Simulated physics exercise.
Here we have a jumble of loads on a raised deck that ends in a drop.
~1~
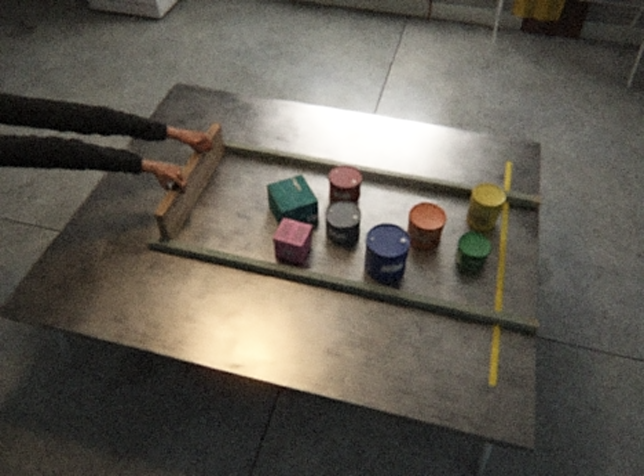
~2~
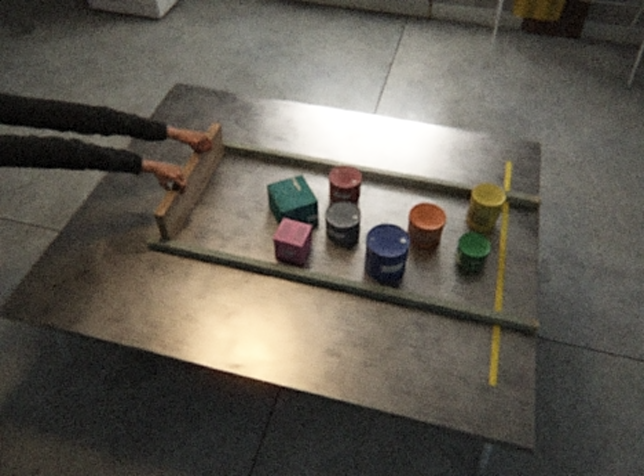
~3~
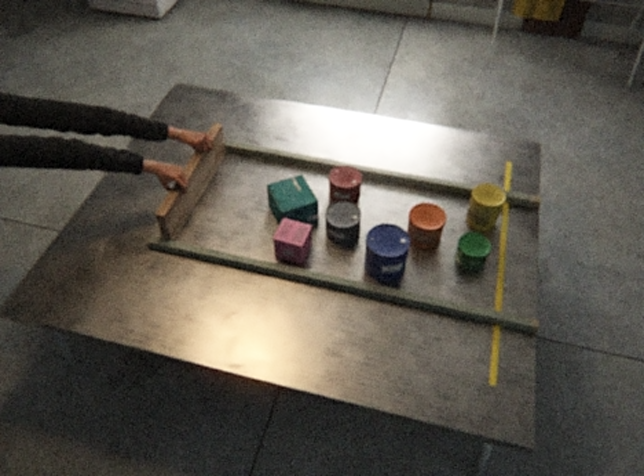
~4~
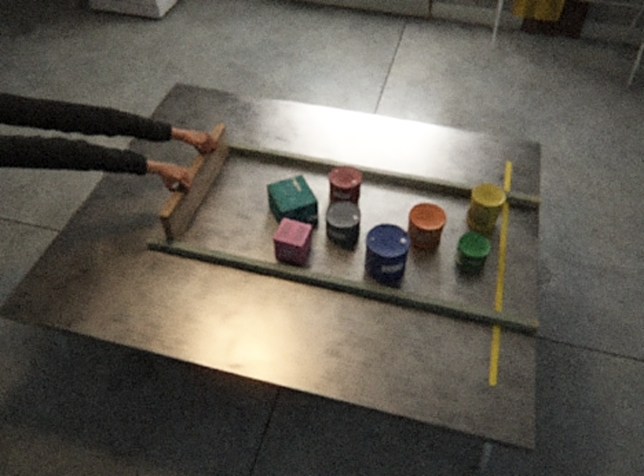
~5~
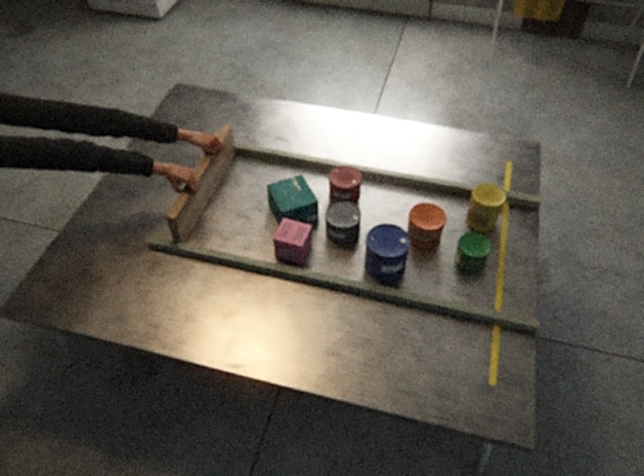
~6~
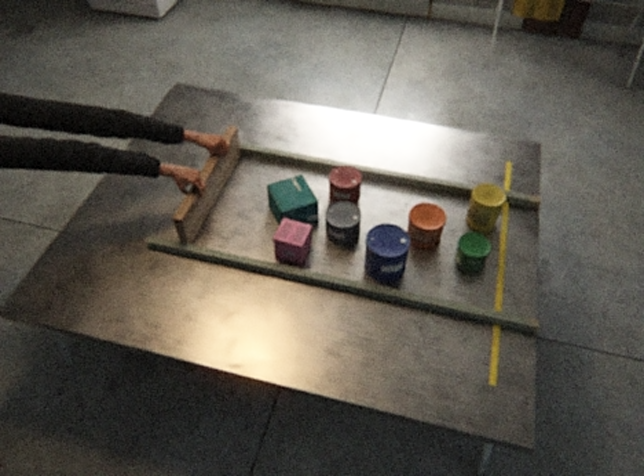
Two hands held a wooden plank upright on a large table, then slid it slightly to the right between two rails, while the colourful boxes and cans near a yellow tape line stayed still.
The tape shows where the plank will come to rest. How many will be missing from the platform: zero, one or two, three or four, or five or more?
As it turns out, the number that fall off is five or more.
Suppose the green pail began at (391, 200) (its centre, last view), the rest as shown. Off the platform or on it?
From there it falls.
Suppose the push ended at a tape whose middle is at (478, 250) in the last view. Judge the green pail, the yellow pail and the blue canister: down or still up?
The green pail falls; the yellow pail survives; the blue canister survives.
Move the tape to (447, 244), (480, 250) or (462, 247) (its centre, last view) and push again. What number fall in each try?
In that order 1, 3 and 1.
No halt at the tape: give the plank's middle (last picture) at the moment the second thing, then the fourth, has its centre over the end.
First at (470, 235), next at (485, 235).
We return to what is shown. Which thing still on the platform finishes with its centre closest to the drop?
That is the turquoise parcel.
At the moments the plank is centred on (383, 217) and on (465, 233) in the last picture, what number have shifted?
7 and 8.
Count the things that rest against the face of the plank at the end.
The number is 3.
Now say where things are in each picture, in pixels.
The first picture shows yellow pail (485, 207); green pail (472, 251); orange pail (426, 225); plank (193, 180); tape (502, 255).
The second picture shows green pail (472, 251); grey canister (343, 223).
The third picture shows orange pail (426, 226); red canister (345, 185).
The fourth picture shows yellow pail (485, 208); turquoise parcel (293, 203).
The fifth picture shows green pail (472, 251); pink tote (293, 242).
The sixth picture shows yellow pail (485, 208); green pail (472, 251); orange pail (426, 226); plank (211, 183); tape (502, 255).
Soon after, none off yet; yellow pail at rest near (485, 208); green pail at rest near (472, 251); orange pail at rest near (426, 226).
In the end, the number that fall off is five or more; gone, grey canister, blue canister, orange pail, green pail and yellow pail.
